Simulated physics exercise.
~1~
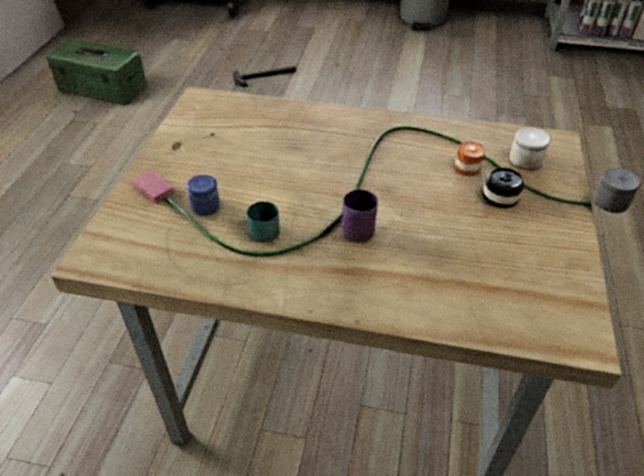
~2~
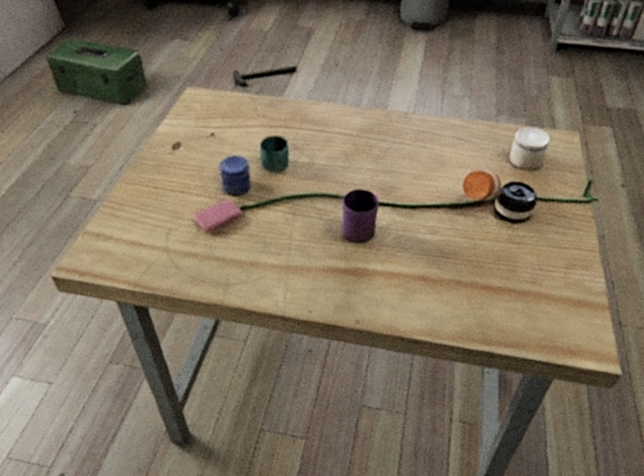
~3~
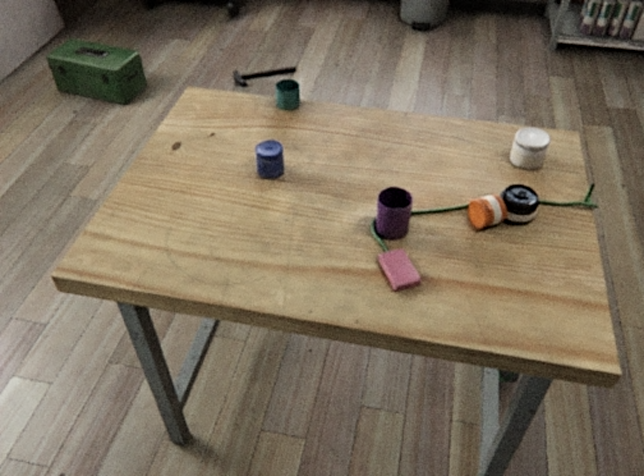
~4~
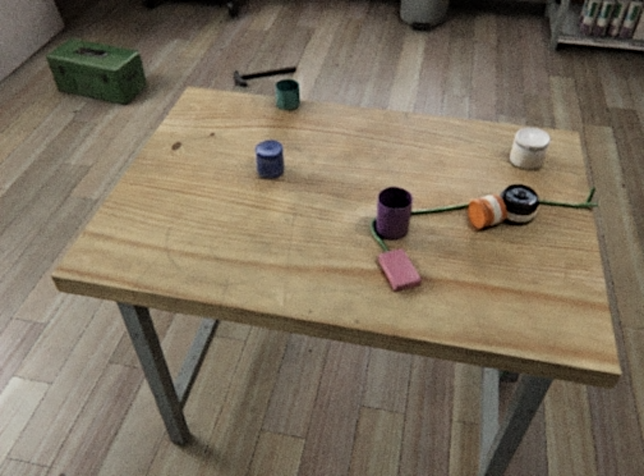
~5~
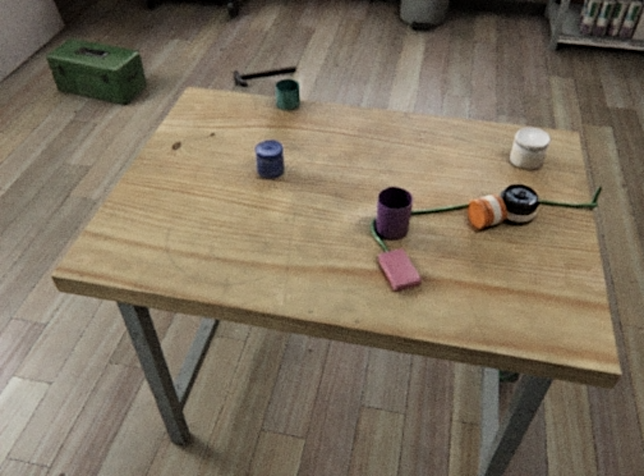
A green cable winds across a wooden table, seen from above at an angle, from a small pink block on the left to a grey cylinder at the right edge. Blue, teal and purple containers stand along it, with orange, black and white ones toward the right. The grey piece drops off the right side as the cable pulls straighter, dragging the pink block rightward and pushing the blue and teal containers. The orange one tips over beside the black one. The block swings around the purple cup and rests before it, and everything stays still, the white container unmoved.
